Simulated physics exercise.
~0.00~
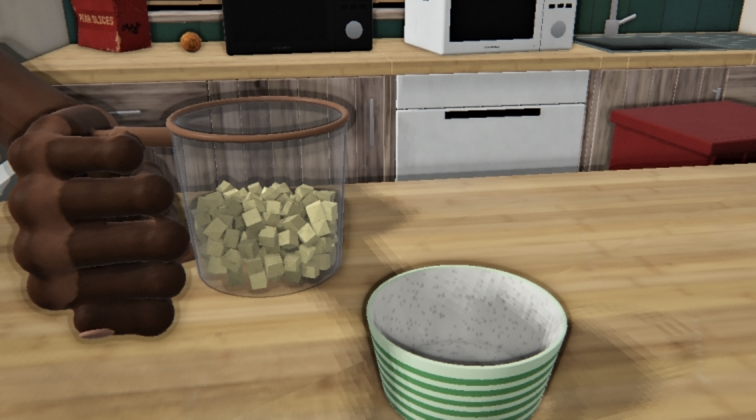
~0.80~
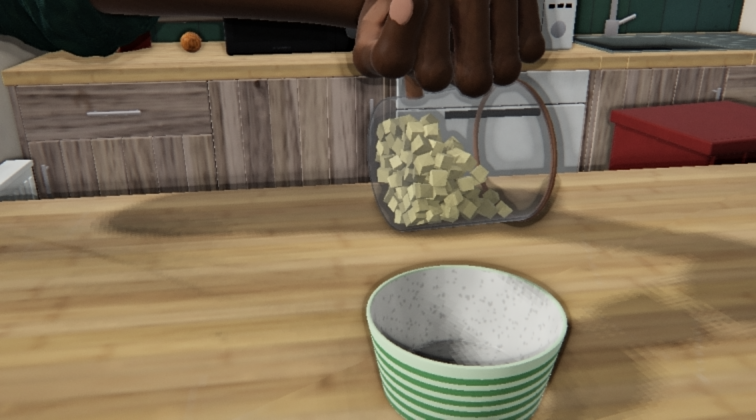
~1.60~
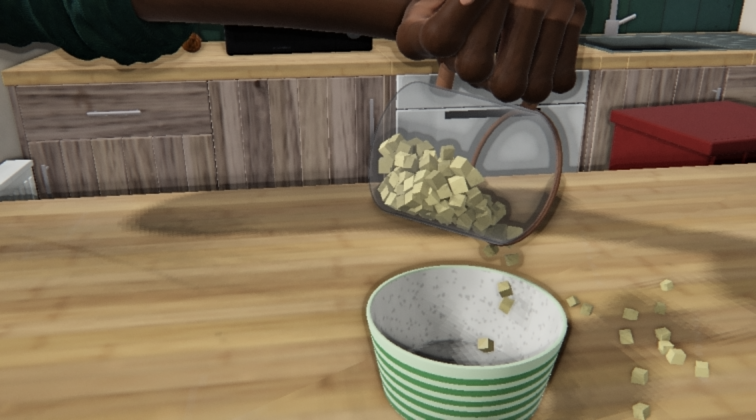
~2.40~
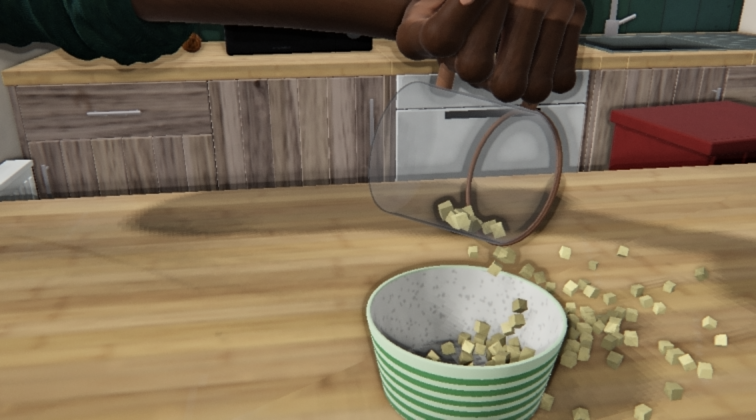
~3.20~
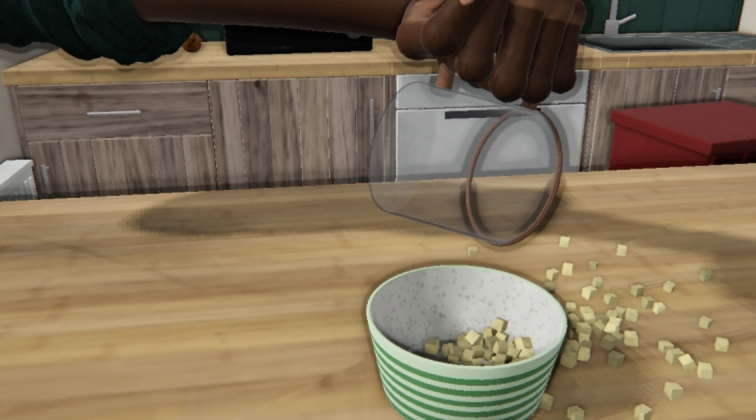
A hand lifted a clear cup of small pale cubes over a green-striped bowl and tipped it until it was empty, with some cubes dropping into the bowl and many others scattering across the wooden table to the right.
